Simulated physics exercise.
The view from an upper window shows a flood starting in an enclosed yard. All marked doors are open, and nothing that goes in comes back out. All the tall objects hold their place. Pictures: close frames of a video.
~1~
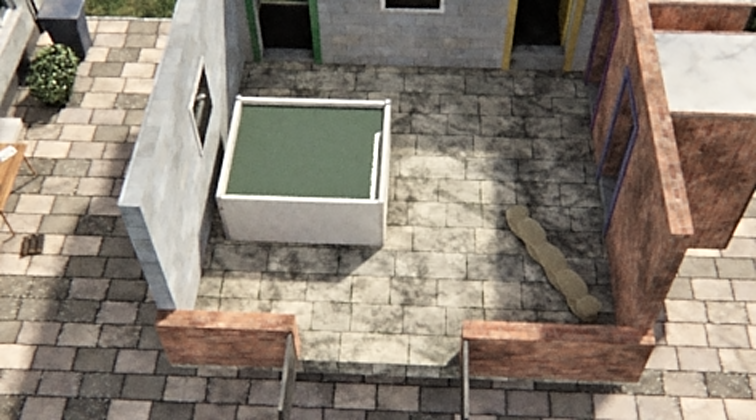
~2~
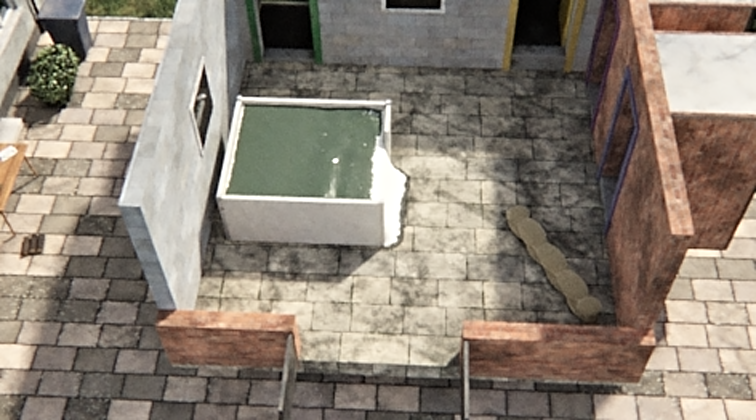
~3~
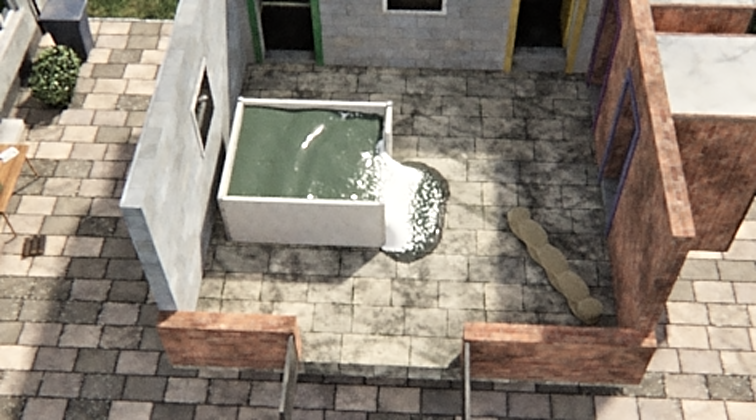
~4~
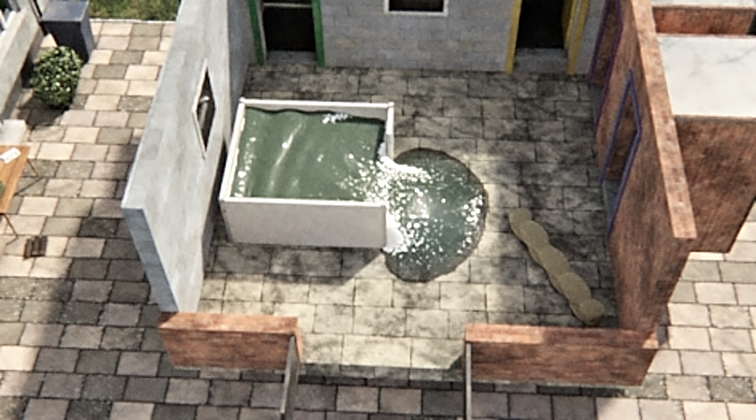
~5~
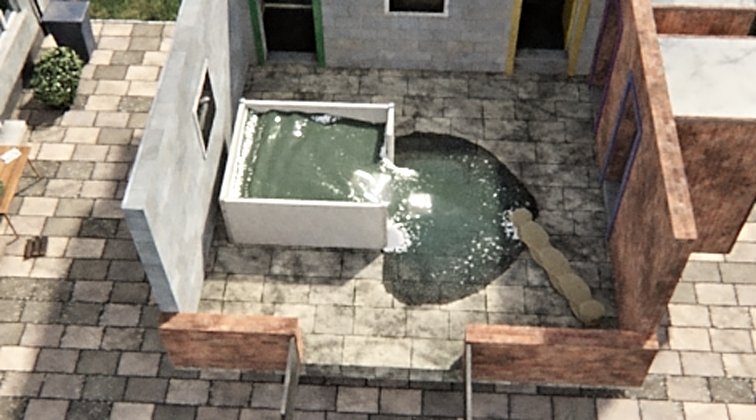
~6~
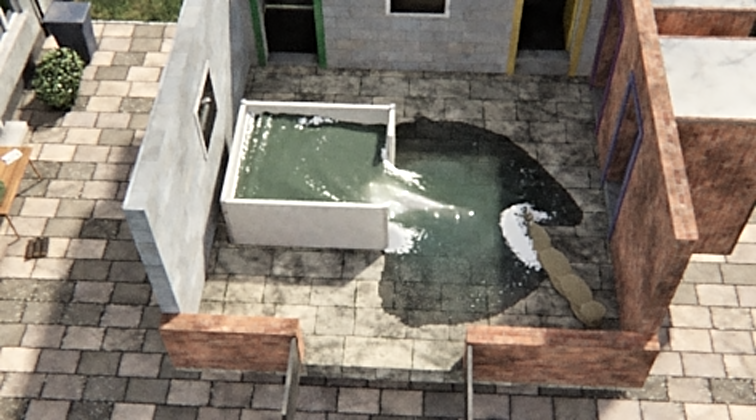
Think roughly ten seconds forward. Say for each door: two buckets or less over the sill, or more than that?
Result: The yellow door is going to let through no more than allowed, the green door is going to let through more than allowed, the blue door is going to let through more than allowed, the purple door is going to let through more than allowed.
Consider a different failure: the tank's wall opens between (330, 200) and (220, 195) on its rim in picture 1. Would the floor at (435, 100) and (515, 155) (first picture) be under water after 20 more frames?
Taking them in turn, they come out spared and spared.
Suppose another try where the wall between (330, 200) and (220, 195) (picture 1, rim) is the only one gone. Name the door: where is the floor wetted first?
First: The green-painted one.
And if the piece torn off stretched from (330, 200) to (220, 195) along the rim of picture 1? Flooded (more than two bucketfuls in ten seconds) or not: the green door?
The green door crosses the line.
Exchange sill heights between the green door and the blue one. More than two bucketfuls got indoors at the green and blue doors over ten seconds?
Green door falls short, blue door goes past the mark.
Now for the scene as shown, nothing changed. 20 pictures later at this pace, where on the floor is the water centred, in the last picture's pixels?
I'd say around (455, 209).
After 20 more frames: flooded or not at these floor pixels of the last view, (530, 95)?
Looking there, it would be swamped.
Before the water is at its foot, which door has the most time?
I'd go with the one in green.
A moment on, water covers 45 % of the floor; the yellow door not reached, the green door not reached, the blue door over two buckets in, the purple door wet at the sill, nothing in.
Next, water covers 50 % of the floor; the yellow door wet at the sill, nothing in, the green door not reached, the blue door far over two buckets in, the purple door under two buckets in.
Then, water covers 65 % of the floor; the yellow door wet at the sill, nothing in, the green door not reached, the blue door far over two buckets in, the purple door over two buckets in.
Later, water covers 95 % of the floor; the yellow door wet at the sill, nothing in, the green door wet at the sill, nothing in, the blue door far over two buckets in, the purple door far over two buckets in.
In the end, water covers 95 % of the floor; the yellow door wet at the sill, nothing in, the green door over two buckets in, the blue door far over two buckets in, the purple door far over two buckets in.
